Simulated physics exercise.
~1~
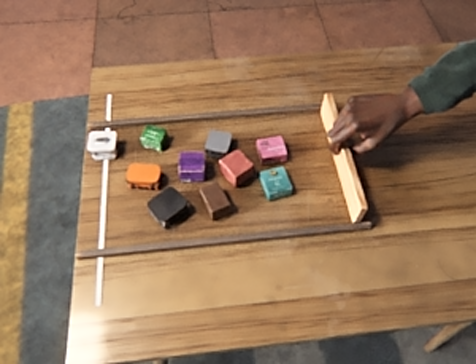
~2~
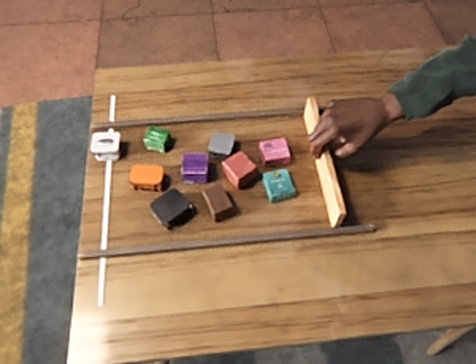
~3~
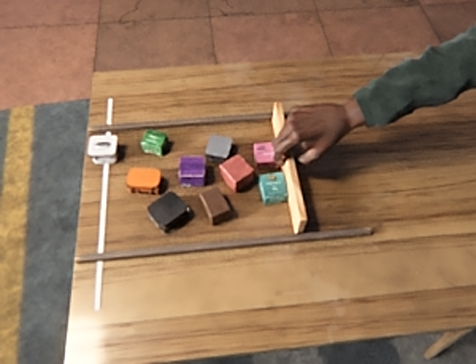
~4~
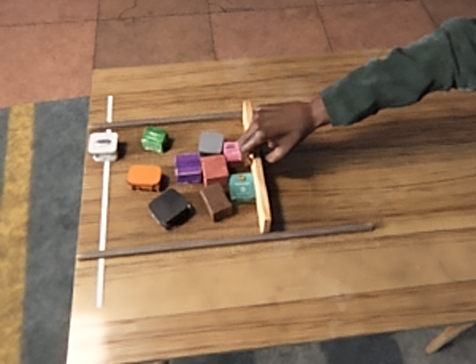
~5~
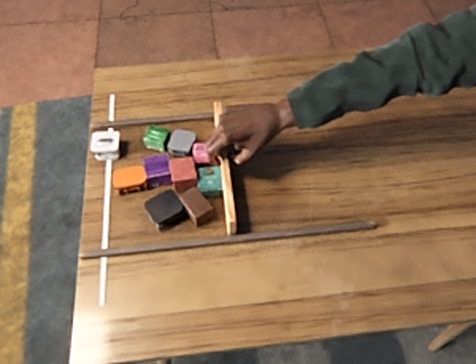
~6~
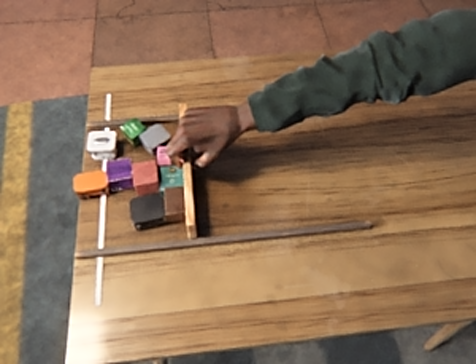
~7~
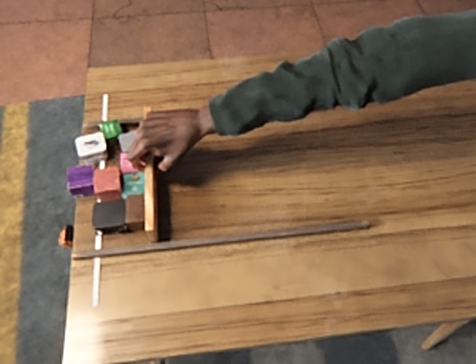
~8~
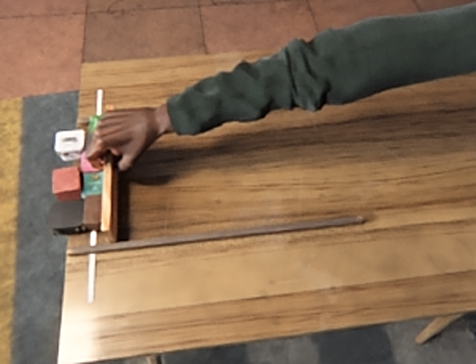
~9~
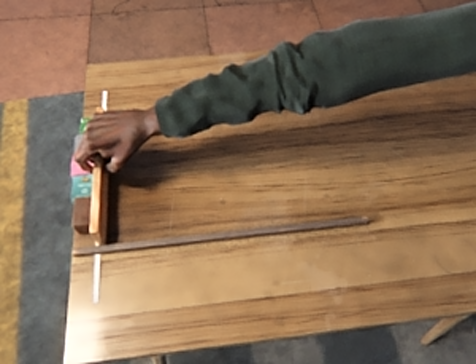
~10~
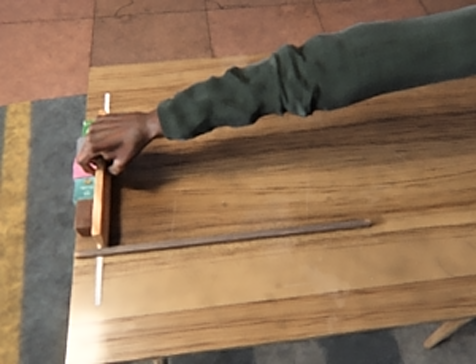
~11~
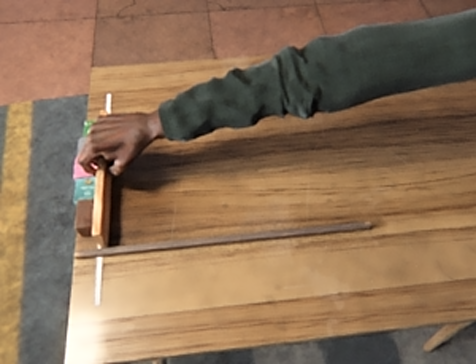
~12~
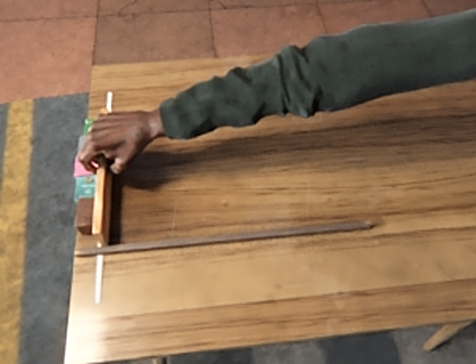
The clip shows a hand sliding an upright wooden board leftward across a table, sweeping scattered colourful small boxes toward a white tape strip. The orange case goes off the edge first, others follow, and the board stops at the tape with turquoise and pink boxes still beside it.
